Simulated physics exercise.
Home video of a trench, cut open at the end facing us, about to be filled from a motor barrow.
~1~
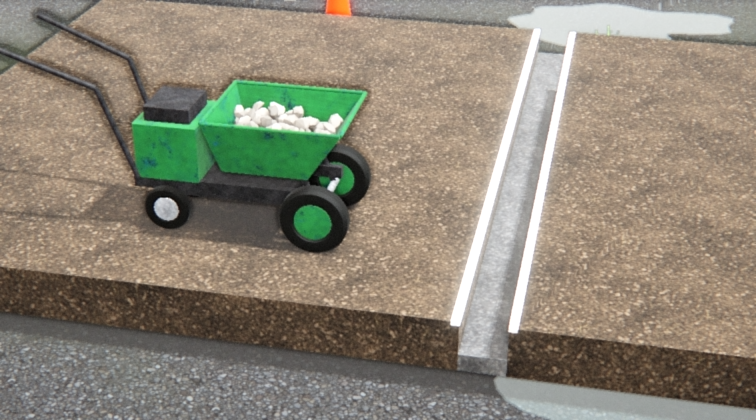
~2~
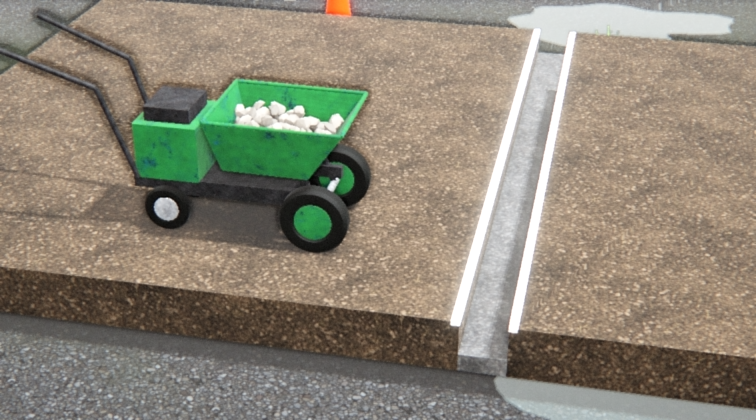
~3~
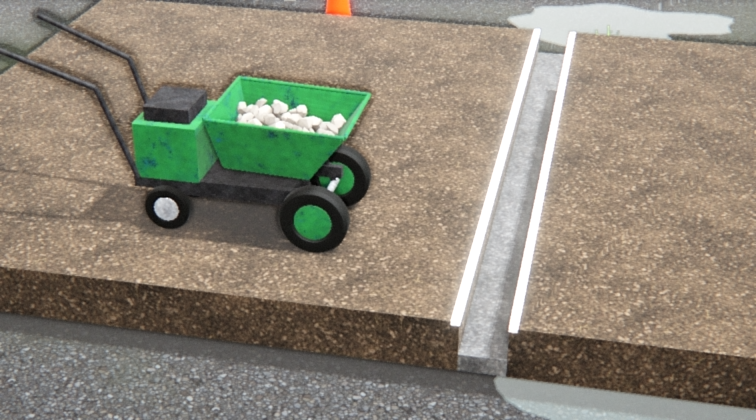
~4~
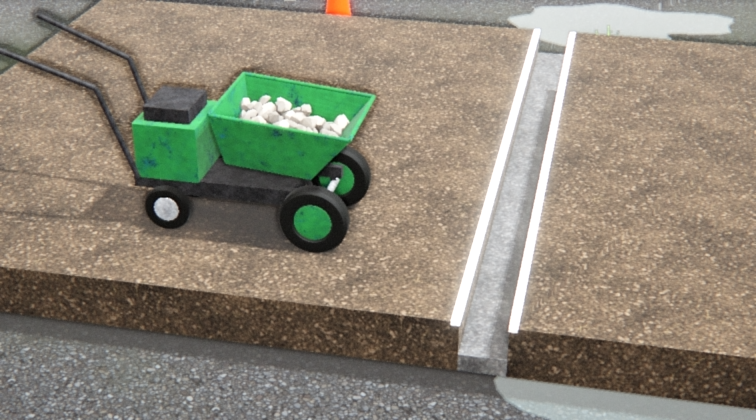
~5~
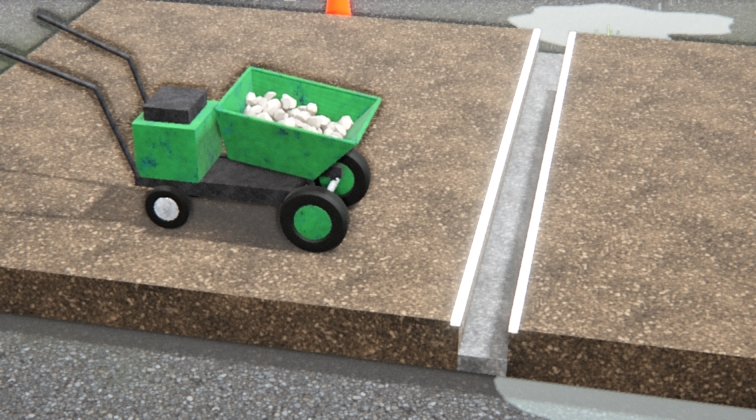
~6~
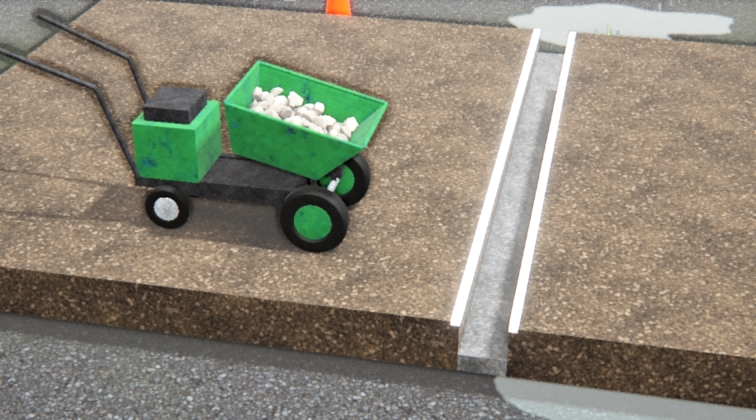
On a brown, gritty slab of ground beside grey pavement, seen from above and to one side by a still camera, a narrow trench with white edges runs open at its near end. Left of it stands a green motor barrow with black handles, its skip loaded with pale broken stones, an orange cone behind. The skip tilts slowly and slightly towards the trench, stones aboard, while the wheels stay put.
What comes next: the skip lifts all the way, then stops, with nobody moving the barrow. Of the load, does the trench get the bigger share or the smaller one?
The greater share will most likely not reach the trench.
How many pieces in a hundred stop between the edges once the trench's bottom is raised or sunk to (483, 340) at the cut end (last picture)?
Estimated share: Approx. 30 per cent.
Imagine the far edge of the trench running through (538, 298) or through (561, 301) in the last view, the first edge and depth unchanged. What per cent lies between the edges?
In order, some 30 and some 30 percent.
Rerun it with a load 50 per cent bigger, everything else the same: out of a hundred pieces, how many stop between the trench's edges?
Close to 30 percent.
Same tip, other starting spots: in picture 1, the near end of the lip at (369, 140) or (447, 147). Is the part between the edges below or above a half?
From the first position beyond one half lands between the edges, from the second short of one half.
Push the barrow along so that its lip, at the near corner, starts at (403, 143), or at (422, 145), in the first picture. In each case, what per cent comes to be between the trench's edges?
First spot: Roughly 90 percent; second spot: Roughly 70 percent.
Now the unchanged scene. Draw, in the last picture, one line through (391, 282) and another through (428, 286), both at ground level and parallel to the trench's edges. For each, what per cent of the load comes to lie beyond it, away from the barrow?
That's 80 in a hundred for the first and 60 in a hundred for the second.
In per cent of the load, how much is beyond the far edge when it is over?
0 per cent.
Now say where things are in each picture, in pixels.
In the first picture, lip of the skip at (340, 137), level; top of the load at (266, 122), broken stones; first edge of the trench at (464, 290); far edge at (520, 296), the trench under half as wide as the skip, and about as deep as wide.
In the second picture, lip of the skip at (341, 137), level; top of the load at (267, 121).
In the third picture, lip of the skip at (344, 139), tipped barely; top of the load at (270, 120).
In the fourth picture, lip of the skip at (349, 141), tipped barely; top of the load at (274, 118).
In the fifth picture, lip of the skip at (355, 144), tipped a little; top of the load at (274, 114).
In the sixth picture, lip of the skip at (363, 148), tipped a little; top of the load at (281, 111); first edge of the trench at (464, 290); far edge at (520, 296).
Soon after the last picture, skip tipped steeply; all in the skip.
A little later, skip tipped right over; most in the skip; a small part short of the trench.
Later still, skip tipped right over; about a quarter in the skip; about half short of the trench; about a quarter in or heaped over the trench.
By the end, skip tipped right over; a small part in the skip; about half short of the trench; about a quarter in or heaped over the trench; none beyond it.
